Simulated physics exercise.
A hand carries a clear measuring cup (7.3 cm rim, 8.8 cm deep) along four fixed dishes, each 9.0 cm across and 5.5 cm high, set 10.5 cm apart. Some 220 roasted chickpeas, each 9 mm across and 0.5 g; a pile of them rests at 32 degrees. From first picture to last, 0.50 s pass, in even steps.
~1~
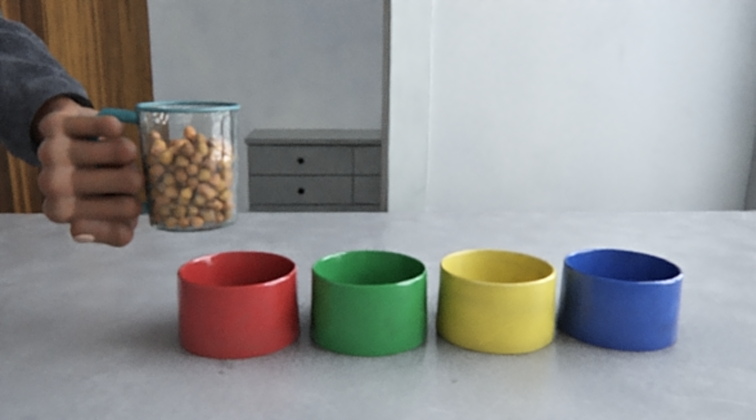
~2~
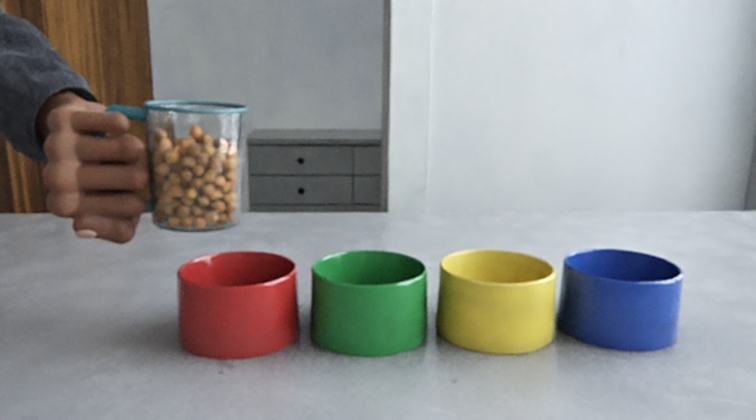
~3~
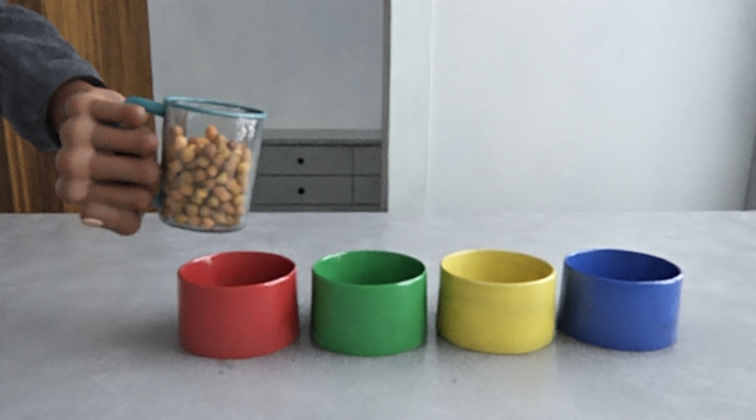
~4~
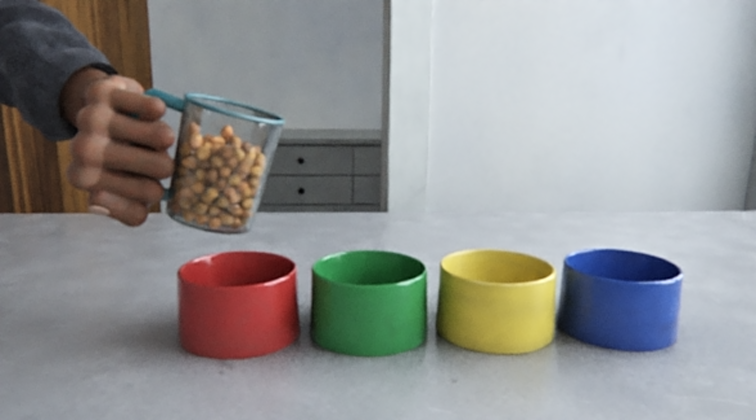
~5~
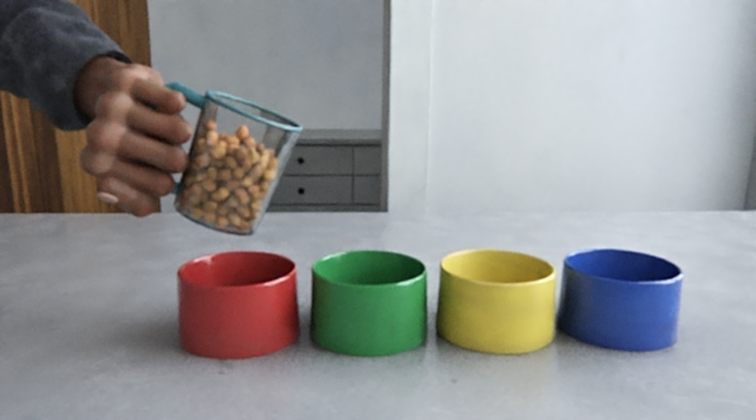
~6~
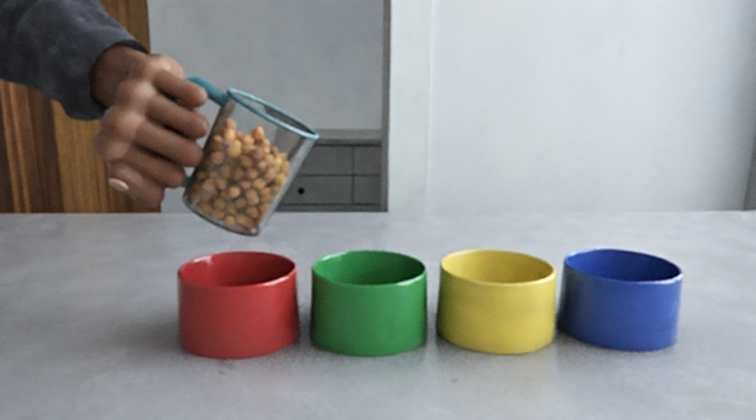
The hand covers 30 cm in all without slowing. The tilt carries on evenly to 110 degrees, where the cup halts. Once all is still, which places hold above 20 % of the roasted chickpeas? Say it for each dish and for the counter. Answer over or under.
Red dish: Under; blue dish: Under; green dish: Under; yellow dish: Over; on the counter: Under.
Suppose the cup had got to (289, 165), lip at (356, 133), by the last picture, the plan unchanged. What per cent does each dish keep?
Red 0, blue 100, green 0, yellow 0.
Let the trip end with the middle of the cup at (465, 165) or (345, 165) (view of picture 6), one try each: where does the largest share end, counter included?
Most goes to: Yellow; green.
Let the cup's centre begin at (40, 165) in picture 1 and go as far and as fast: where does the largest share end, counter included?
The winner: Green.
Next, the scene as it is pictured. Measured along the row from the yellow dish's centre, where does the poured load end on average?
About 2 cm to its right.
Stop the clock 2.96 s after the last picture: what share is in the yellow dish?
Near 85 per cent so far.
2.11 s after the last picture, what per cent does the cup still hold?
Roughly 5 per cent.
Then, 1.27 s after the last picture, tilt 107 degrees; cup holds 90 %, yellow 10 %.
Then, 2.11 s after the last picture, tilt 110 degrees; cup holds 5 %, yellow 90 %.
Then, 2.96 s after the last picture, tilt 110 degrees; cup holds 0 %, blue 5 %, yellow 85 %.
In the end, red 0 %, blue 5 %, green 0 %, yellow 85 %, counter 10 %.
